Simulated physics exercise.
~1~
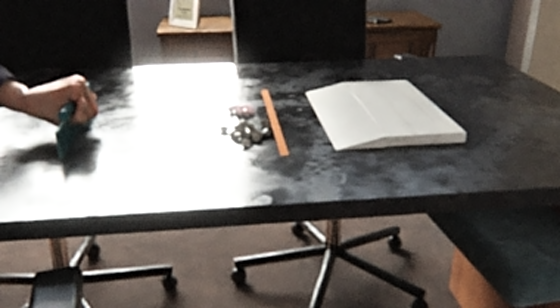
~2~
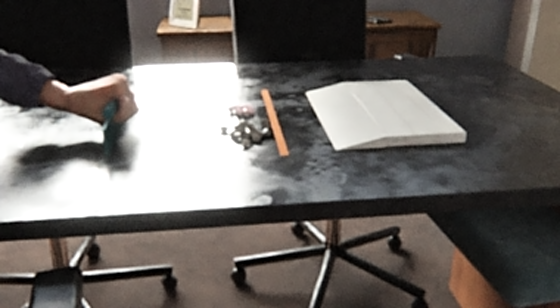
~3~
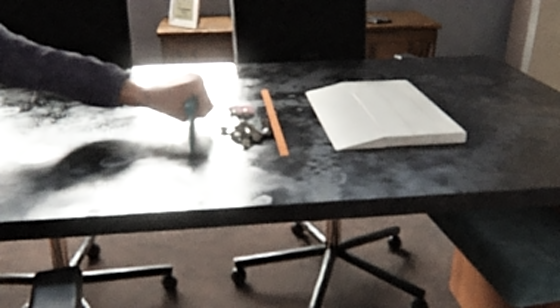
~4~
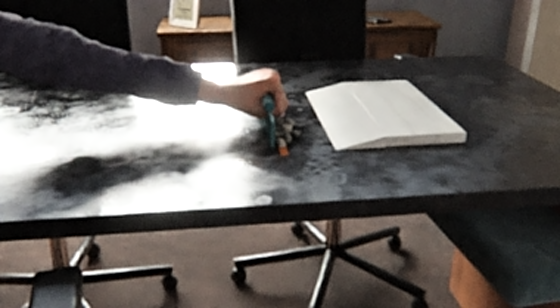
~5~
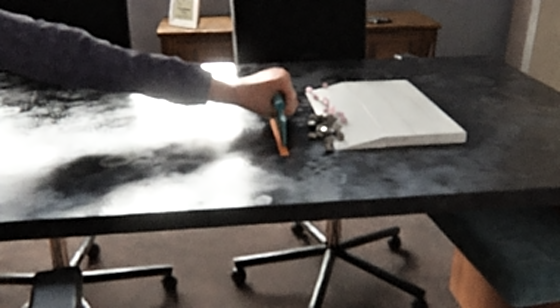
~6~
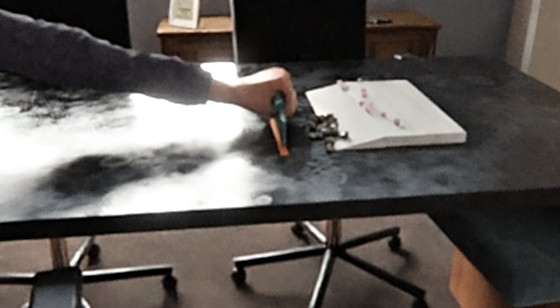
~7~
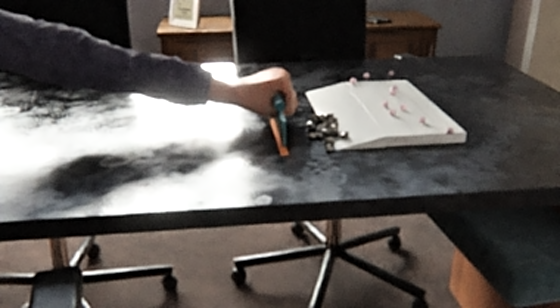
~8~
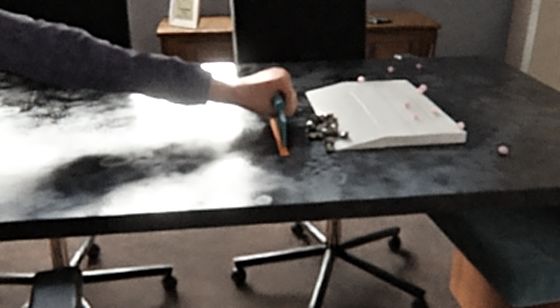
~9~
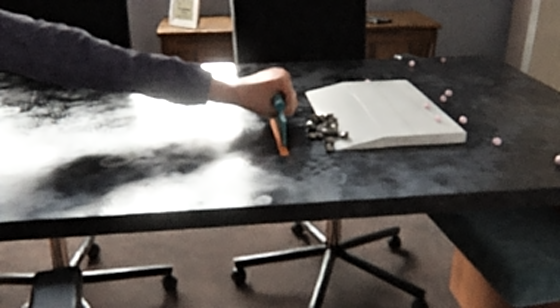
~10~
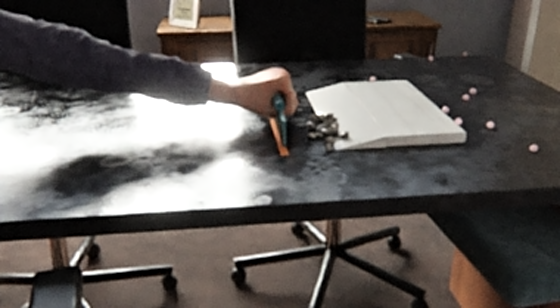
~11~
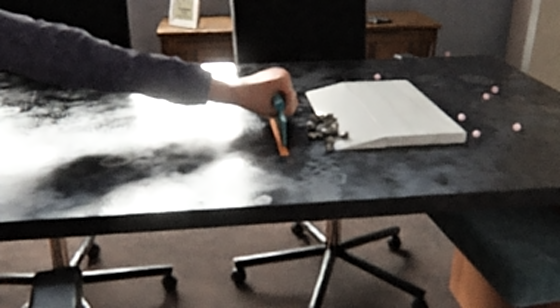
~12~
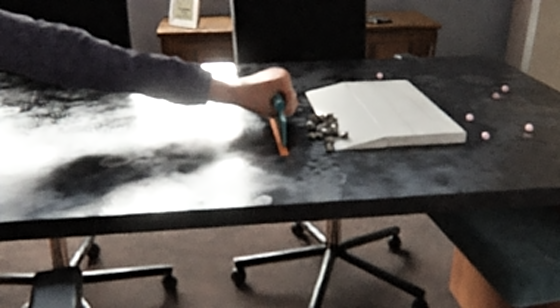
We see a hand slide a scraper rightward across a dark table, pushing a cluster of small dark and pinkish pieces until it stops at an orange strip. The dark pieces bunch at the white ramp's near edge, while the pinkish ones roll over it and scatter beyond.
